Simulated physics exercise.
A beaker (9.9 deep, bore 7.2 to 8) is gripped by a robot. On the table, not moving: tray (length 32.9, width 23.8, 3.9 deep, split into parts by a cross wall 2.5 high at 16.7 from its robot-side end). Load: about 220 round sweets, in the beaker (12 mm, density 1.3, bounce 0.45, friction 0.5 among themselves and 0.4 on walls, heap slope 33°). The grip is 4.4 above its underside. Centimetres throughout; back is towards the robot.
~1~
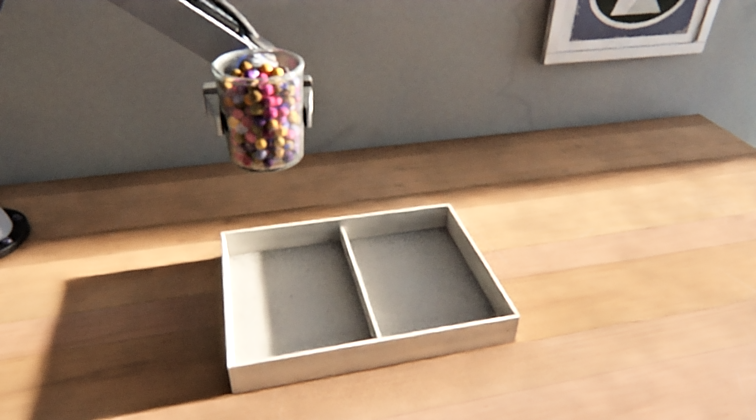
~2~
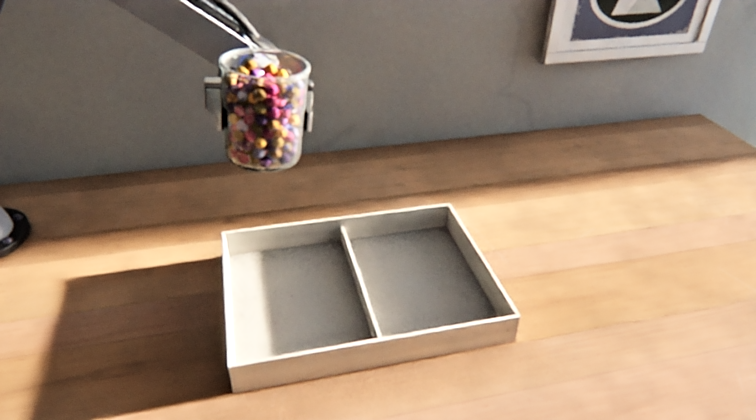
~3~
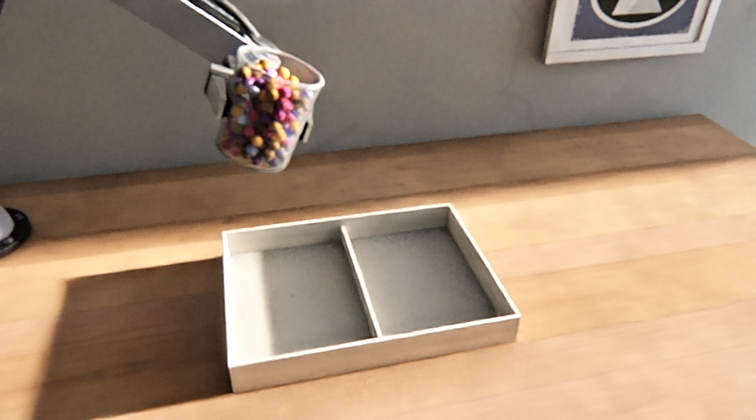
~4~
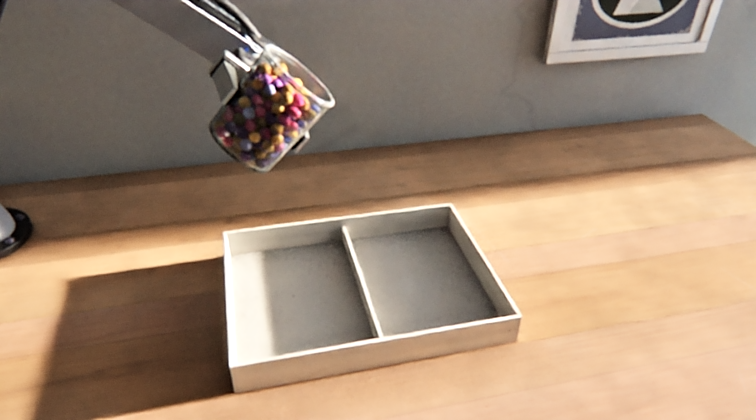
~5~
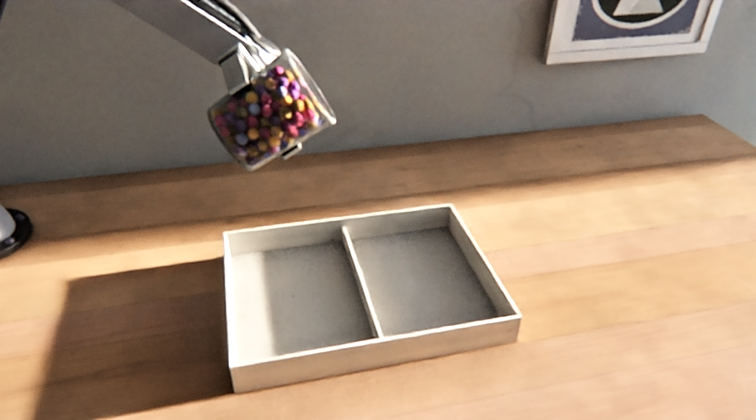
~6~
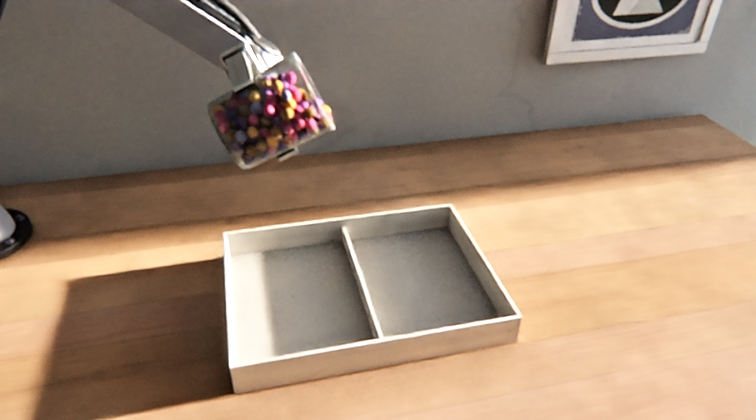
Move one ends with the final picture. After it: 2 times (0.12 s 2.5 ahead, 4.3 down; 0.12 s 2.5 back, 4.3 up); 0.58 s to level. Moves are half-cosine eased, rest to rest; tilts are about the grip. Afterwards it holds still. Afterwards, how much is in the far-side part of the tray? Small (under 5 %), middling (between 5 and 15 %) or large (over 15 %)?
Answer: Middling; between 5 and 15 % of the round sweets finish in the far-side part of the tray.
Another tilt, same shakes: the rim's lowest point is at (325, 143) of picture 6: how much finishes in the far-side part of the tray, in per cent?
Some 35 per cent.
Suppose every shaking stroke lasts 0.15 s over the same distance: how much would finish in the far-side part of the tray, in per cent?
In that case some 5 per cent.
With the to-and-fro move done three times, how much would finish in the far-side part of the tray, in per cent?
Then about 10 per cent.
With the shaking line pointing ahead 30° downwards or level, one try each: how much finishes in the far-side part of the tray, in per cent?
Some 20 and 30 per cent.
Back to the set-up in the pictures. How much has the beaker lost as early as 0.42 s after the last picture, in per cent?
Near 5 per cent so far.
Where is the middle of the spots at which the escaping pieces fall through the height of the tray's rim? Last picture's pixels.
Around (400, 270).
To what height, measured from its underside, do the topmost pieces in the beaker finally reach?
Roughly 10.0 cm.
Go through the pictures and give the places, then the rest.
Beaker middle at (263, 112), level; upper third of the load around (261, 89), from x 225 to 295, top at y 70; 223 in the beaker, in the first picture.
Beaker middle at (264, 112), tilted 6° forward; upper third of the load around (260, 88), from x 230 to 300, top at y 65, in the second picture.
Beaker middle at (266, 112), tilted 22° forward; upper third of the load around (265, 91), from x 225 to 310, top at y 65, in the third picture.
Beaker middle at (269, 113), tilted 43° forward; upper third of the load around (271, 92), from x 220 to 315, top at y 70, in the fourth picture.
Beaker middle at (270, 114), tilted 59° forward; upper third of the load around (276, 96), from x 220 to 315, top at y 70, in the fifth picture.
Beaker middle at (270, 115), tilted 65° forward; upper third of the load around (271, 99), from x 220 to 325, top at y 80; 223 in the beaker, in the sixth picture.
Then, 0.42 s after the last picture, tilted 65° forward, highest piece 28 above the table; 209 in the beaker, 6 in the far-side part, 8 in flight or on a rim.
Then, 0.85 s after the last picture, tilted 19° forward, highest piece 31 above the table; 200 in the beaker, 22 in the far-side part, 1 in the robot-side part.
Then, 1.26 s after the last picture, level, highest piece 32 above the table; 200 in the beaker, 22 in the far-side part, 1 in the robot-side part.
Then, 2.31 s after the last picture, level, highest piece 32 above the table; 200 in the beaker, 22 in the far-side part, 1 in the robot-side part.
Final count, 200 in the beaker, 22 in the far-side part, 1 in the robot-side part. That is 10 % in the far-side part of the tray.
